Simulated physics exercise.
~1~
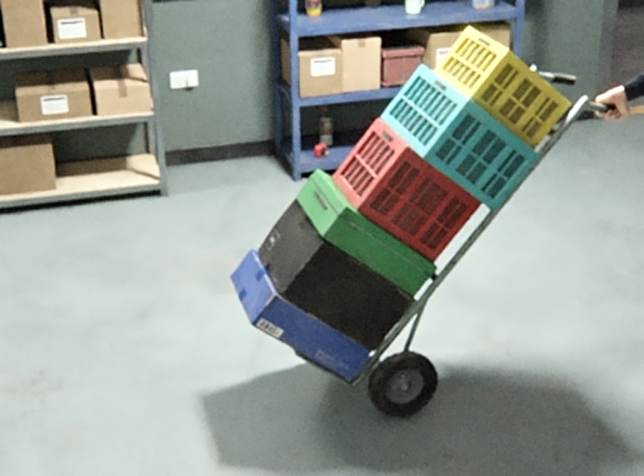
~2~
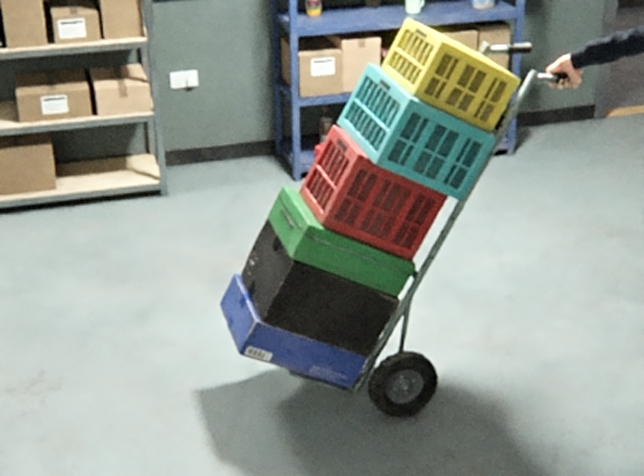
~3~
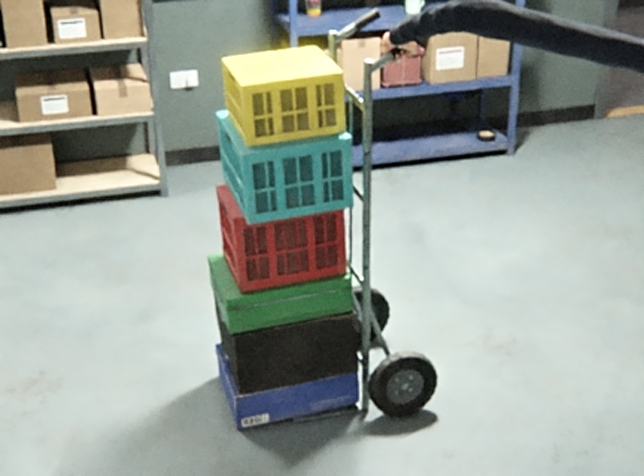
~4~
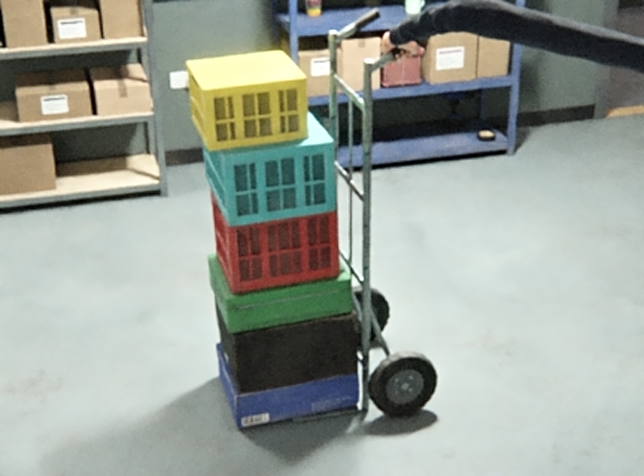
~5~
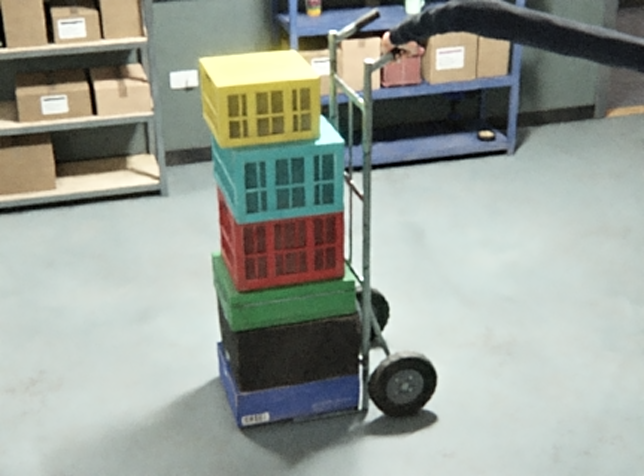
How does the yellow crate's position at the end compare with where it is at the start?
At the start the yellow crate is toward the right, at the upper end of the tilted stack near the handles. By the end it is well to the left, sitting atop the upright stack with a gap between it and the truck's frame.
